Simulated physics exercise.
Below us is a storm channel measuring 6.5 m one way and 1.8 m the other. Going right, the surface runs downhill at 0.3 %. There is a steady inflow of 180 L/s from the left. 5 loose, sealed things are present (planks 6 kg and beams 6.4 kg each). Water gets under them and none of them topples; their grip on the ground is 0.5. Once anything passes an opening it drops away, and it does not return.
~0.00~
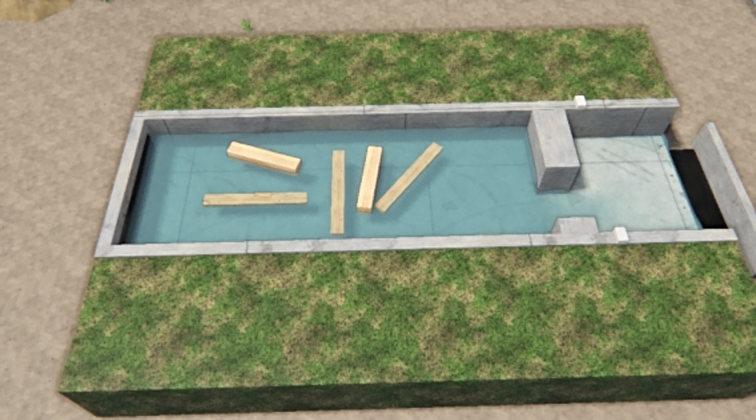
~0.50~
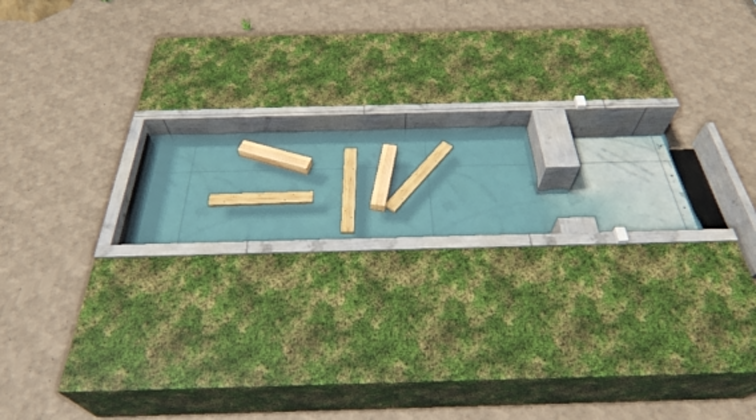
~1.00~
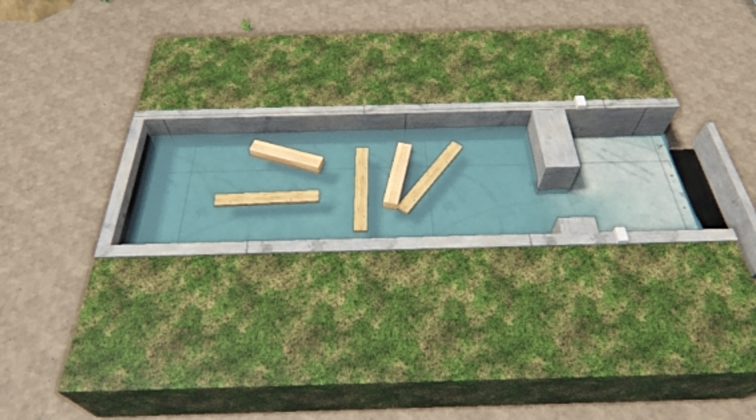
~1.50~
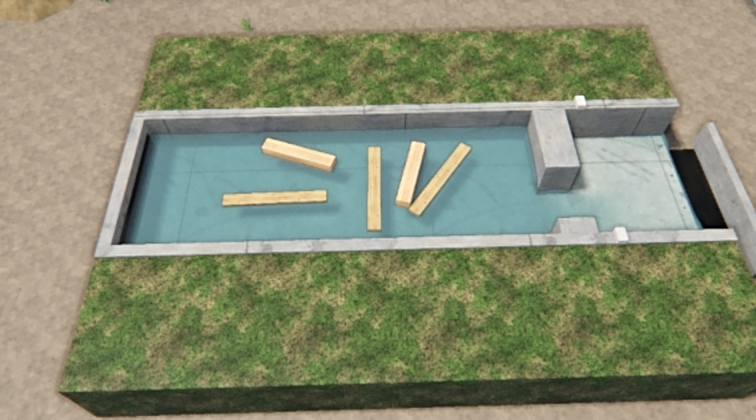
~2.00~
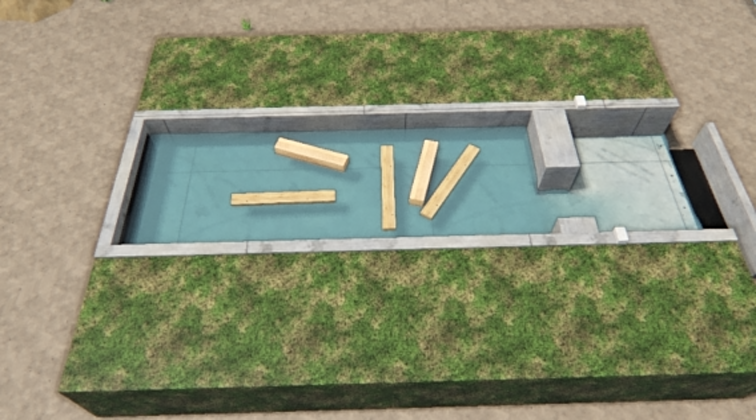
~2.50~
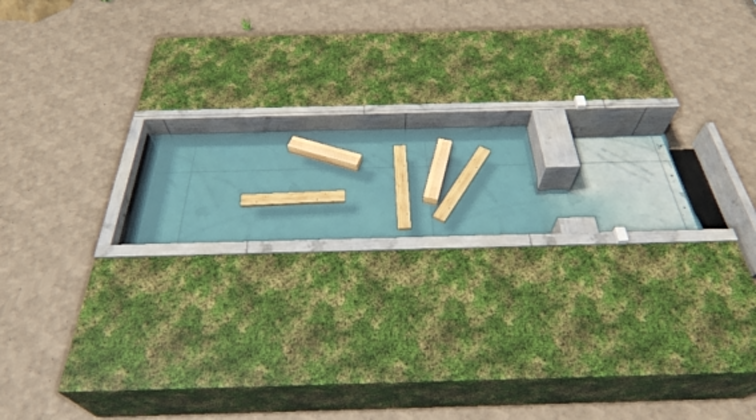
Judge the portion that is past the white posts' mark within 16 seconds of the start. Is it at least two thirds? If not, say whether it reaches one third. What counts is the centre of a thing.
No, not even one third.
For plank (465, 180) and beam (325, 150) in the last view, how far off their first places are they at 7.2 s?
So you get 150 cm for the one named first, 200 cm for the other.
After 3.5 s 0 of 5 are over the mark; 5 afloat.
After 7.2 s 0 of 5 are over the mark; 5 afloat.
After 12.0 s 0 of 5 are over the mark; 5 afloat.
After 16.0 s 0 of 5 are over the mark; 5 afloat.
